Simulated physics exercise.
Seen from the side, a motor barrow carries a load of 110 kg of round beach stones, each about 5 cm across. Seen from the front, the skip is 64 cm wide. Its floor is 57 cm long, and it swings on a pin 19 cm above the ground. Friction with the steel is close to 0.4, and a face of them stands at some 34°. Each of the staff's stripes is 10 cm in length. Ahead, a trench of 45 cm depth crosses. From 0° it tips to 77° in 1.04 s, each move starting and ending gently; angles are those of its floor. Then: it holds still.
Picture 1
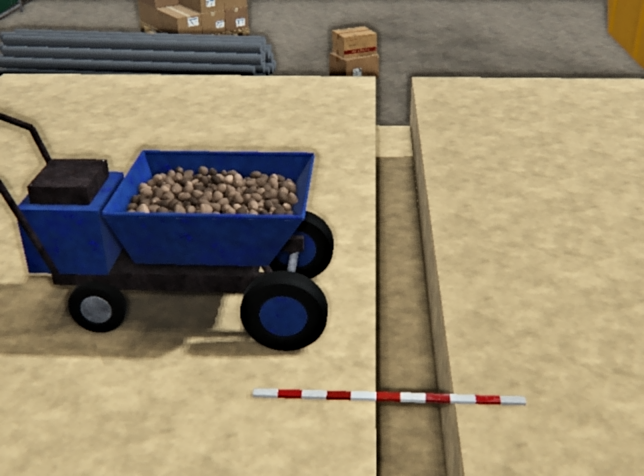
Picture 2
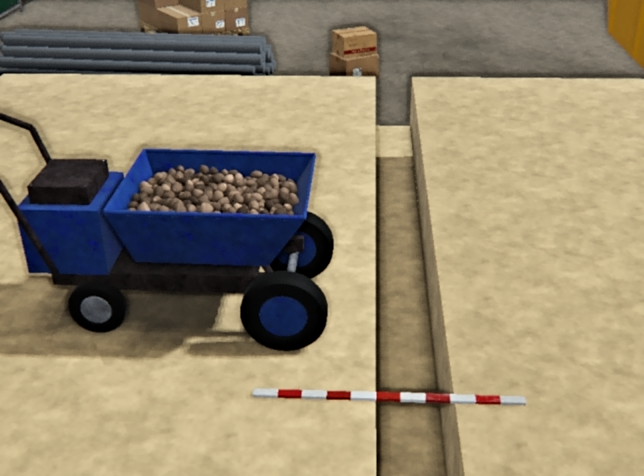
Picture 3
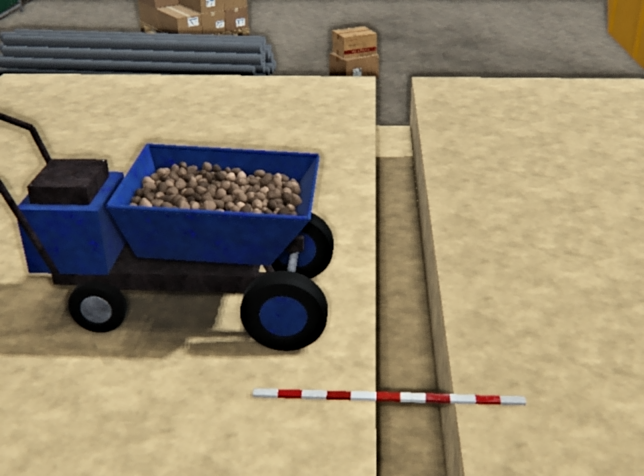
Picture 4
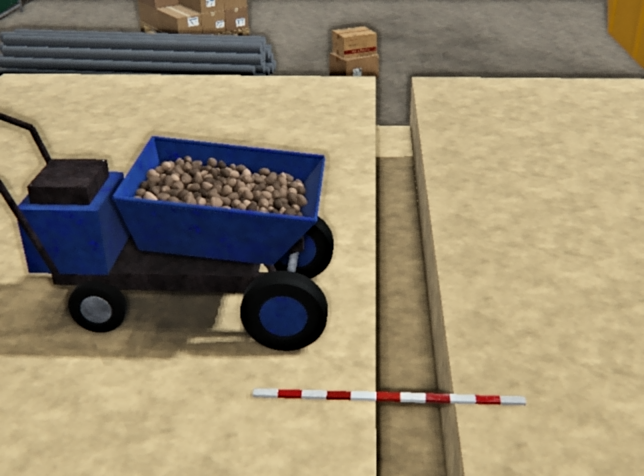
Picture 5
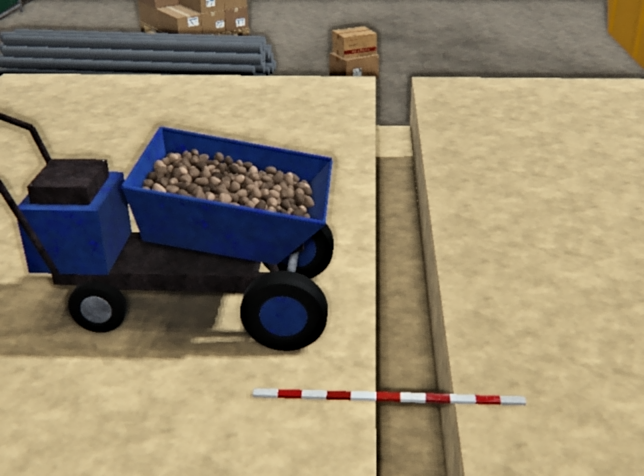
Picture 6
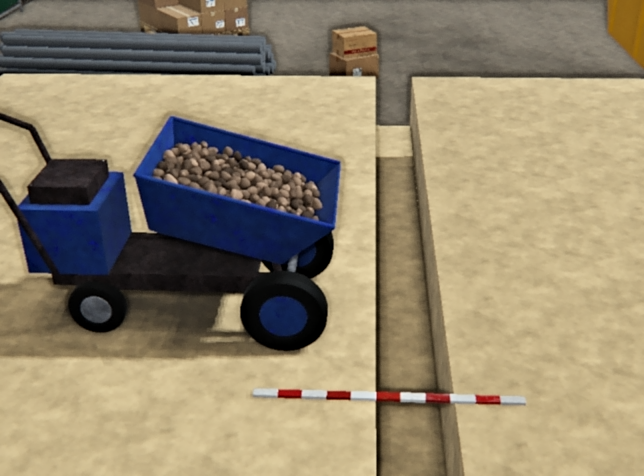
At the start, a blue motor barrow loaded with round brownish stones stands on sandy ground, left of a trench with a red-and-white staff lying across it. The skip's left end then rises gradually, tilting the load down toward the right, while the wheels stay still.
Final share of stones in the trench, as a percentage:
55 per cent.
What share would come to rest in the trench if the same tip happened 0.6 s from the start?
Roughly 40 per cent.
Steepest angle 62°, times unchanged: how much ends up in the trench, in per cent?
It would be near 50 per cent.
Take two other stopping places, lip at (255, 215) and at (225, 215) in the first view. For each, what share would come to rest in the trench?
Estimates: 100 % then 80 %.
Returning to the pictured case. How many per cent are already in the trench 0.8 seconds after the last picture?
Some 25 per cent.
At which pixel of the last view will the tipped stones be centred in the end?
About (434, 369).
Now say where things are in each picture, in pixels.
In the first frame, lip at (303, 218), floor tilted 0°, highest stones at (213, 185).
In the second frame, lip at (305, 218), floor tilted 1°, highest stones at (214, 184).
In the third frame, lip at (309, 219), floor tilted 3°, highest stones at (197, 179).
In the fourth frame, lip at (316, 221), floor tilted 6°, highest stones at (188, 174).
In the fifth frame, lip at (324, 224), floor tilted 10°, highest stones at (189, 166).
In the sixth frame, the skip is at 16°, its lip at (334, 228); the top of the load is at (181, 158).
Then, 0.5 s after the last picture the floor is at 65°, 100 % in the skip; the foremost stones are at (399, 253).
Then, 0.8 s after the last picture the floor is at 77°, 45 % in the skip, 25 % in the trench, 30 % past the trench; the foremost stones are at (522, 315).
Then, 1.2 s after the last picture the floor is at 77°, 12 % in the skip, 43 % in the trench, 45 % past the trench; the foremost stones are past the picture's edge.
Then, 3.1 s after the last picture the floor is at 77°, 0 % in the skip, 55 % in the trench, 45 % past the trench; the foremost stones are past the picture's edge.
